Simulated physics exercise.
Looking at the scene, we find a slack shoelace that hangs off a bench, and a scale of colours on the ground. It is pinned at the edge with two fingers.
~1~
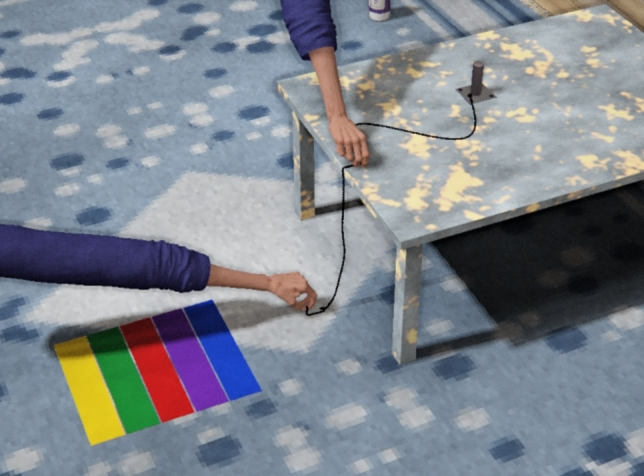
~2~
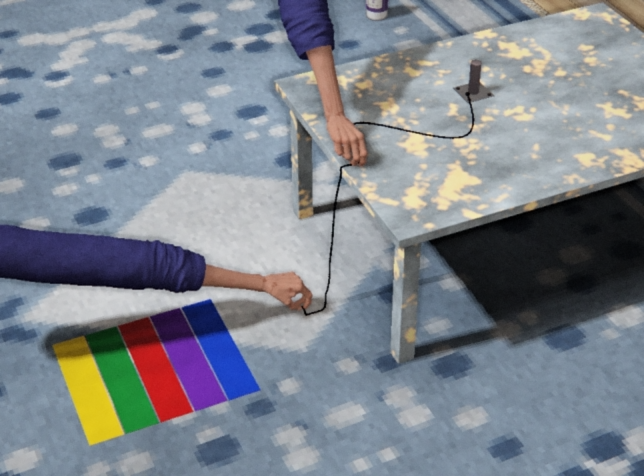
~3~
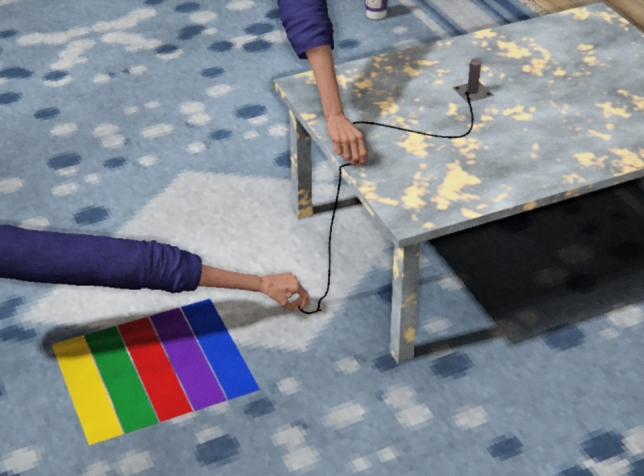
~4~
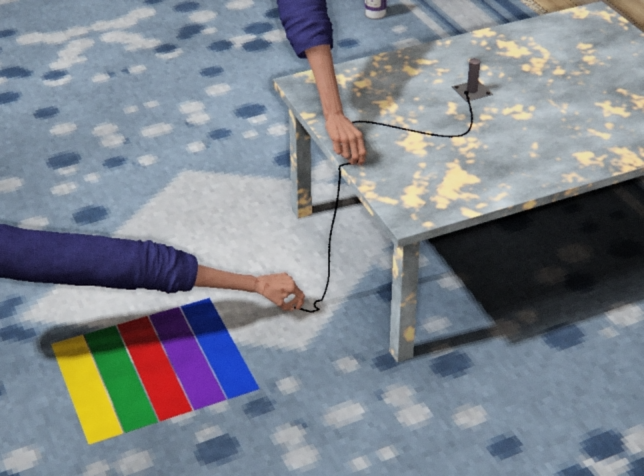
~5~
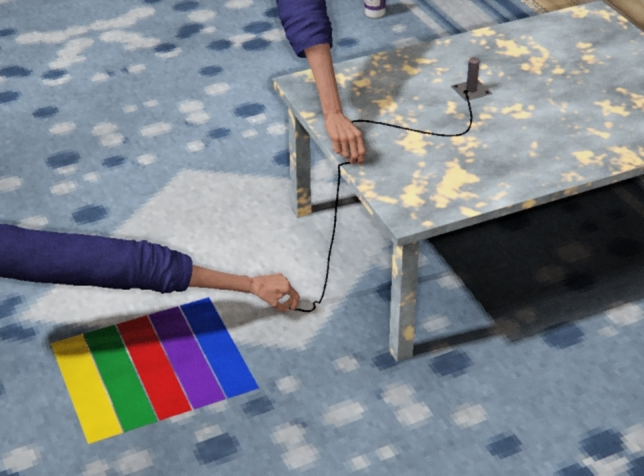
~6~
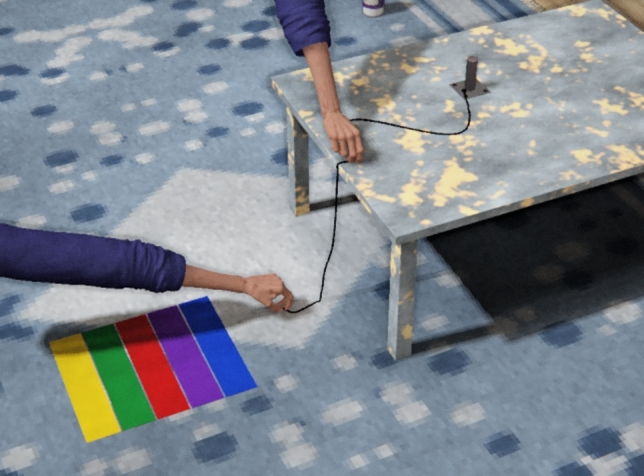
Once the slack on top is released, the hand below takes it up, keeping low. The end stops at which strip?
At the yellow strip.
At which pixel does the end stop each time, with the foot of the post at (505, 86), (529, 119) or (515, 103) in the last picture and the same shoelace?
The first try gives about (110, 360), the second about (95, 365) and the third about (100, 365).
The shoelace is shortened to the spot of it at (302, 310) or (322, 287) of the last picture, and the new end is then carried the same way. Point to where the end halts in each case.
You'd find it around (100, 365) the first time and around (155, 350) the second.
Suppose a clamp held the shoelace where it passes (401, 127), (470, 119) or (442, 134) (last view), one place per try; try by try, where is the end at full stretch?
Try 1: (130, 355); try 2: (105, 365); try 3: (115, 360).
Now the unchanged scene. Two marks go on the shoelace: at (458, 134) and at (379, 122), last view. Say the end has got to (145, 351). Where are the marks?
One lands at (402, 119), the other at (341, 149).
Soon after, end near (145, 351); over red.
After that, end near (99, 365); over green.
At the stop, end near (72, 373); over yellow. It gets as far as the yellow strip.
